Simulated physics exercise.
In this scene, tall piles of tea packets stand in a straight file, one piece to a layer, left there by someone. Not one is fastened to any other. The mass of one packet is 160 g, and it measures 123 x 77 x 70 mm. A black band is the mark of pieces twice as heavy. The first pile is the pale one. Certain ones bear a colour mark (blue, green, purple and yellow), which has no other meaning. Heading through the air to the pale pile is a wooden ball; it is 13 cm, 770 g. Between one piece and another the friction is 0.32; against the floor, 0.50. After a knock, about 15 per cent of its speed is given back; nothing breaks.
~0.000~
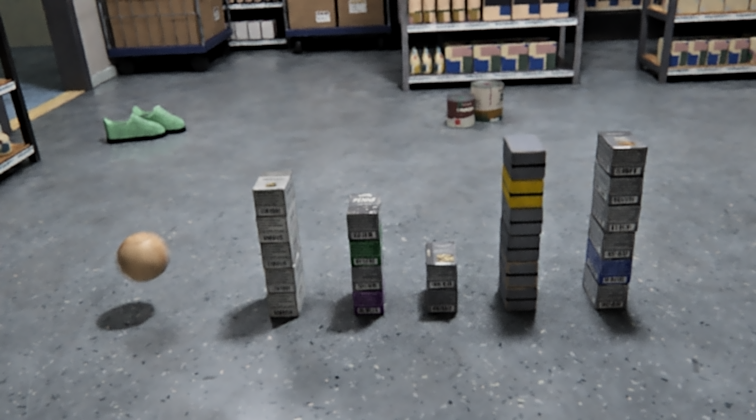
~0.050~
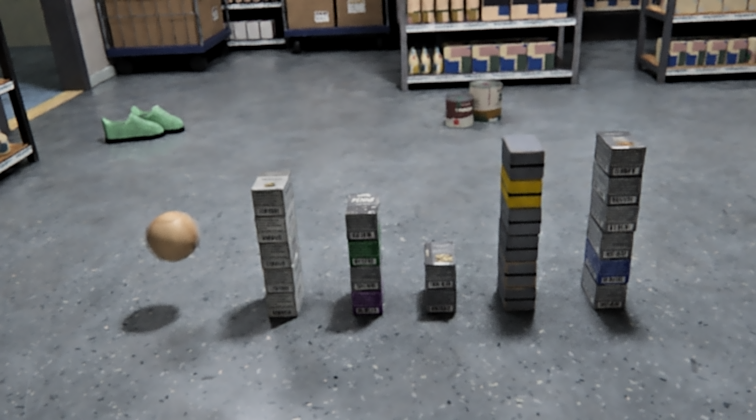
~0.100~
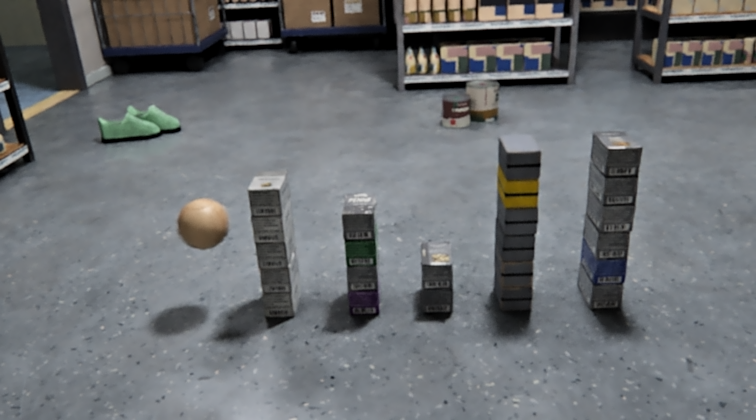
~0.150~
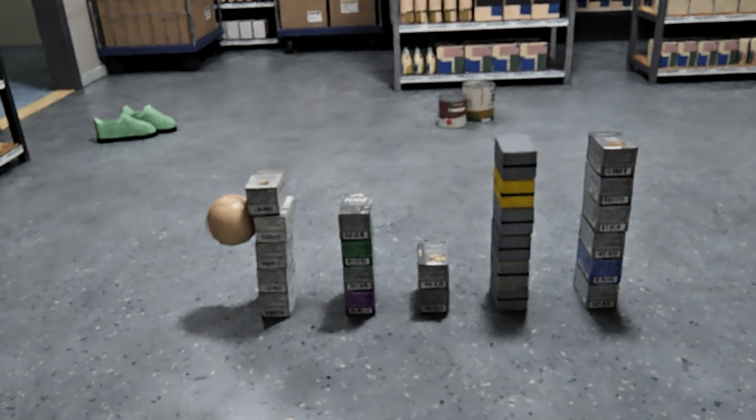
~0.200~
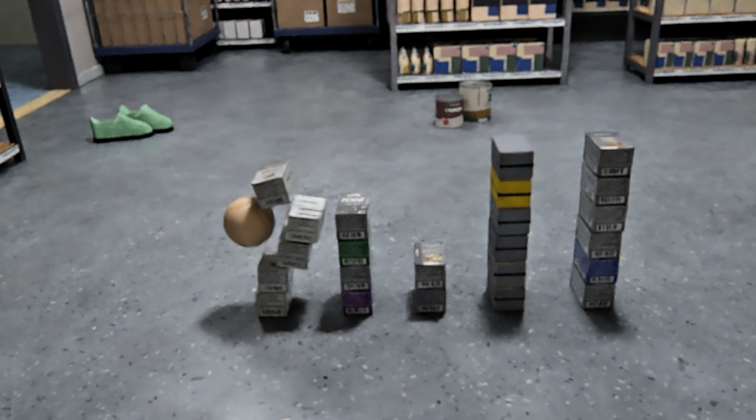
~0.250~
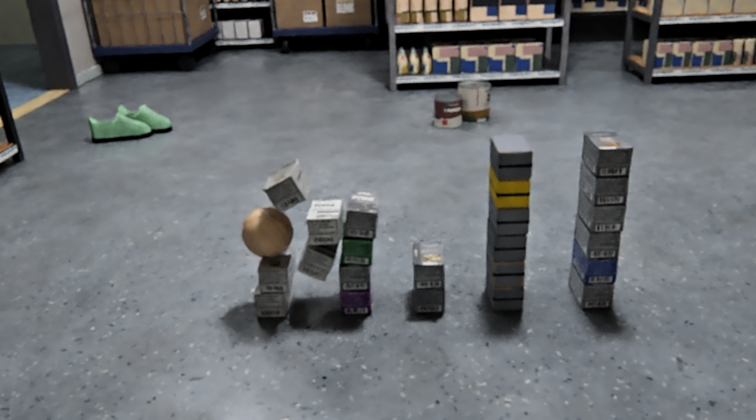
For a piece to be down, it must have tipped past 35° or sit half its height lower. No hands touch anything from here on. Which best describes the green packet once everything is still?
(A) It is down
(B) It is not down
It is down.
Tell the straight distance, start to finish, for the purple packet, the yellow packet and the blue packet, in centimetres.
Purple 0 cm, yellow 0 cm, blue 0 cm.
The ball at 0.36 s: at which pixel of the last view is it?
Roughly (297, 235).
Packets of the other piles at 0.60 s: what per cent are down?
It's 15 percent at that point.
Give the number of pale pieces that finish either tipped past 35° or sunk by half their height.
That makes 3 in all.
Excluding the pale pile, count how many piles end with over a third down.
1.
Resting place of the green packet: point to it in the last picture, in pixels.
Somewhere close to (420, 262), I'd say.
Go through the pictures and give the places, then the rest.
In the first frame (we follow the side turned to the camera; the camera pans a little), ball (143, 257) 27 cm from contact, 2.3 m/s; green packet (365, 254); purple packet (368, 303); yellow packet (527, 195); no other piece has moved.
In the second frame, ball (173, 237) 18 cm from contact, 2.0 m/s; green packet (364, 254).
In the third frame, ball (204, 224) 9 cm from contact, 1.9 m/s; green packet (361, 254).
In the fourth frame, ball (233, 220) after contact, 1.4 m/s; green packet (357, 254).
In the fifth frame, ball (249, 222) after contact, 1.0 m/s; green packet (354, 254); no other piece has moved.
In the sixth frame, ball (268, 233) after contact, 0.9 m/s; green packet (357, 253) tipped 5°; purple packet (356, 303); yellow packet (514, 195); steepest lean 8°, the packet at (361, 225); 2 stirred so far.
Around 0.31 s, 3 of the pale pile down; none of the 18 other packets down, 3 disturbed; green packet tipped 8°.
Around 0.36 s, 3 of the pale pile down; none of the 18 other packets down, 3 disturbed; green packet tipped 14°.
Around 0.46 s, 3 of the pale pile down; 2 of the 18 other packets down; green packet tipped 33°, 30 mm lower.
Around 0.60 s, 3 of the pale pile down; 3 of the 18 other packets down; green packet tipped 14°, 6 cm lower.
Finally (1.4 s), 3 of the pale pile down; 3 of the 18 other packets down; green packet tipped 19°, 6 cm lower; purple packet unmoved; blue packet unmoved. Seen by the last camera, middles, green packet near (420, 262), purple packet near (359, 291).
